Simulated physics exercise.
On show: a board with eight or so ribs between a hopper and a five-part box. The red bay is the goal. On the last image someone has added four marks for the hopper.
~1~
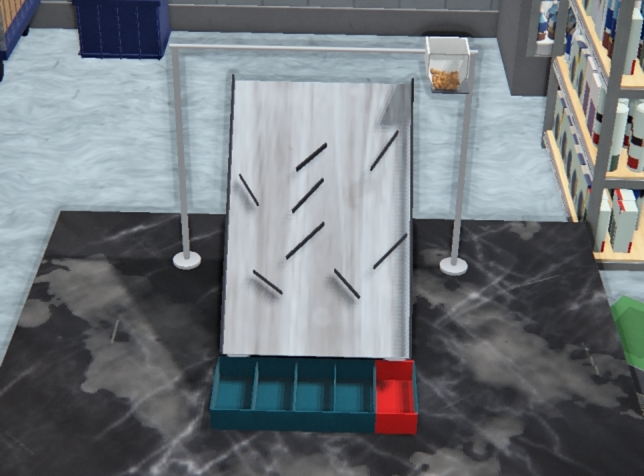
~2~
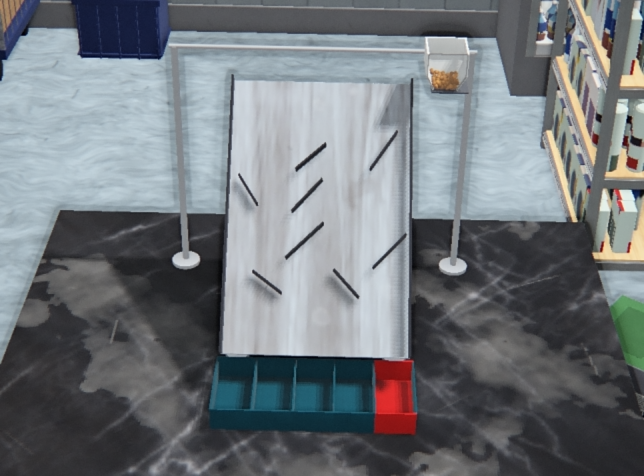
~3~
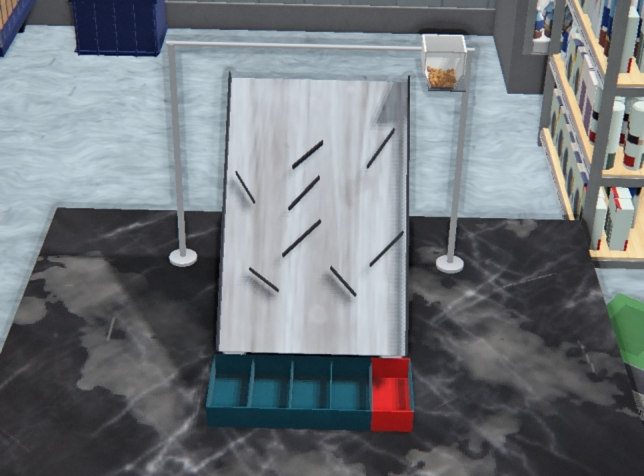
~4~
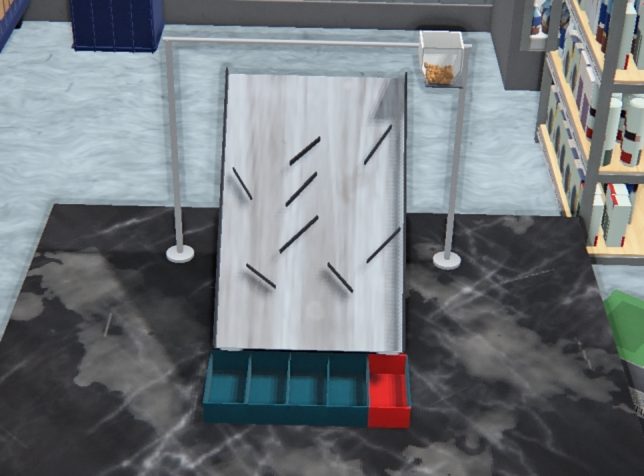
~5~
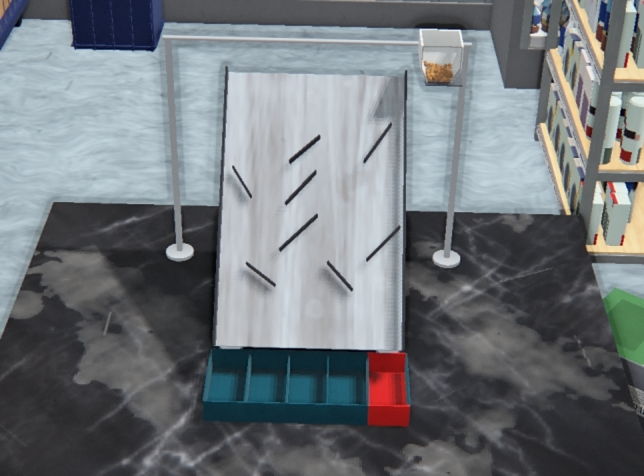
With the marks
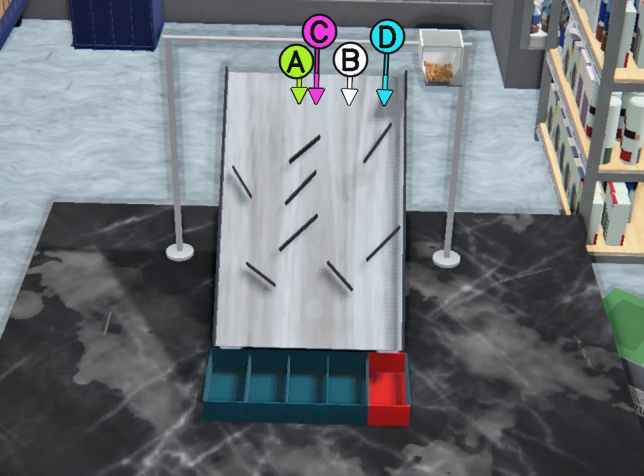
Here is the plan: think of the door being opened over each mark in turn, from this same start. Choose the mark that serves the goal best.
I would pick mark B.
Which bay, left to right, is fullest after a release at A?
The third from the left.
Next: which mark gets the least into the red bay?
A.
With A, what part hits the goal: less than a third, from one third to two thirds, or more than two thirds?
Less than a third.
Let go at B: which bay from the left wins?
It is the fifth one.
On the marked copy, mark A meets the board at (299, 97); mark B meets the board at (349, 99); mark C meets the board at (316, 98); mark D meets the board at (384, 99).
With A, a stray few in the red bay, nearly all in other bays.
With B, most in the red bay, about a quarter in other bays.
With C, about a third in the red bay, about two thirds in other bays.
With D, about half in the red bay, about half in other bays, a stray few held on the board.
